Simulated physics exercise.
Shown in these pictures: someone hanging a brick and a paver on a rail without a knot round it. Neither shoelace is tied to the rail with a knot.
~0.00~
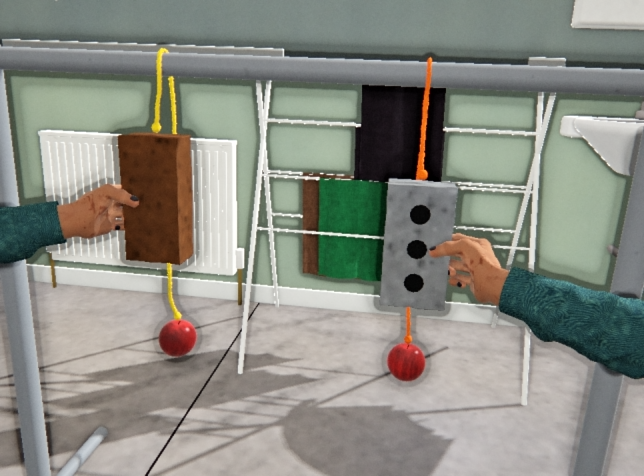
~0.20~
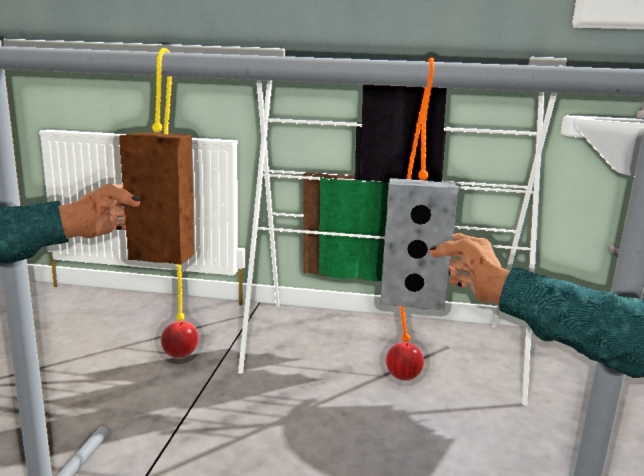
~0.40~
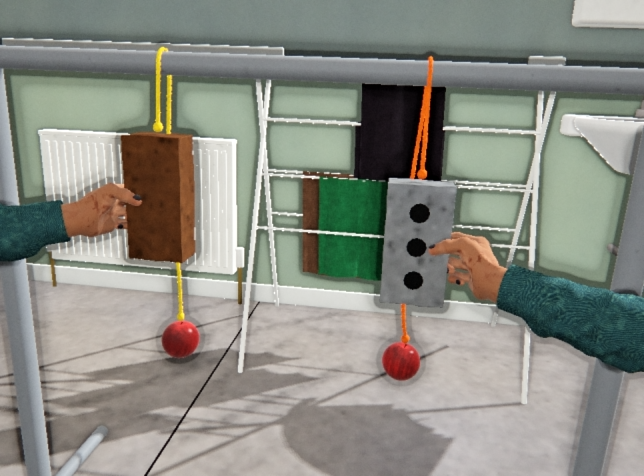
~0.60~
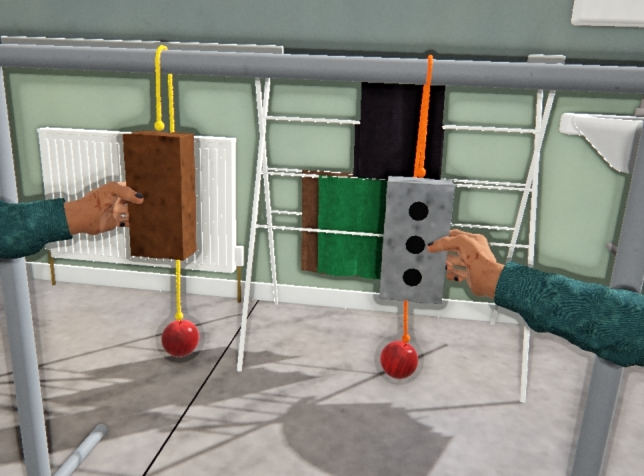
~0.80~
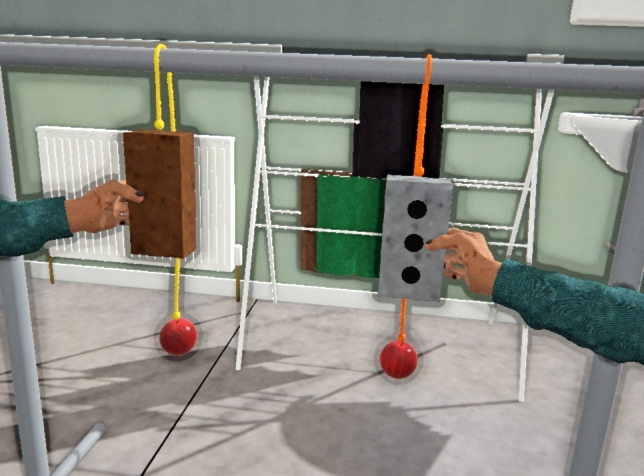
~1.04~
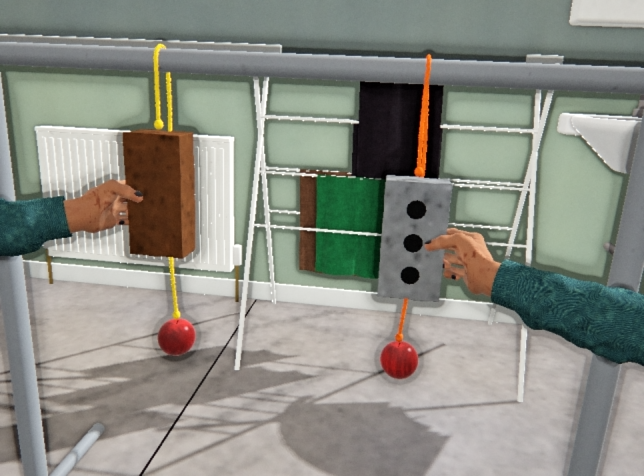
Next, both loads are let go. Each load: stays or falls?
As I see it, most likely the brick ends up lower than it started. Most likely the paver ends up lower than it started.
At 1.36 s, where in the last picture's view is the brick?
Position at that time: (164, 256).
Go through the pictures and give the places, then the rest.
Brick (158, 198); paver (416, 245); left apple (178, 338); right apple (406, 362), in the first frame.
Brick (160, 198); paver (417, 245), in the second frame.
Brick (161, 197); paver (416, 243), in the third frame.
Brick (162, 196); paver (415, 240), in the fourth frame.
Brick (162, 194); paver (413, 238), in the fifth frame.
Brick (162, 194); paver (413, 239); left shoelace only laid over the rail; right shoelace only laid over the rail, in the sixth frame.
Around 1.36 s, brick dropping near (164, 255); paver dropping near (403, 340).
Around 1.64 s, brick dropping near (170, 412); paver on the floor.
Around 1.94 s, brick on the floor; paver on the floor.
Finally, brick on the floor; paver on the floor. The brick drops and the paver pulls its rope through.
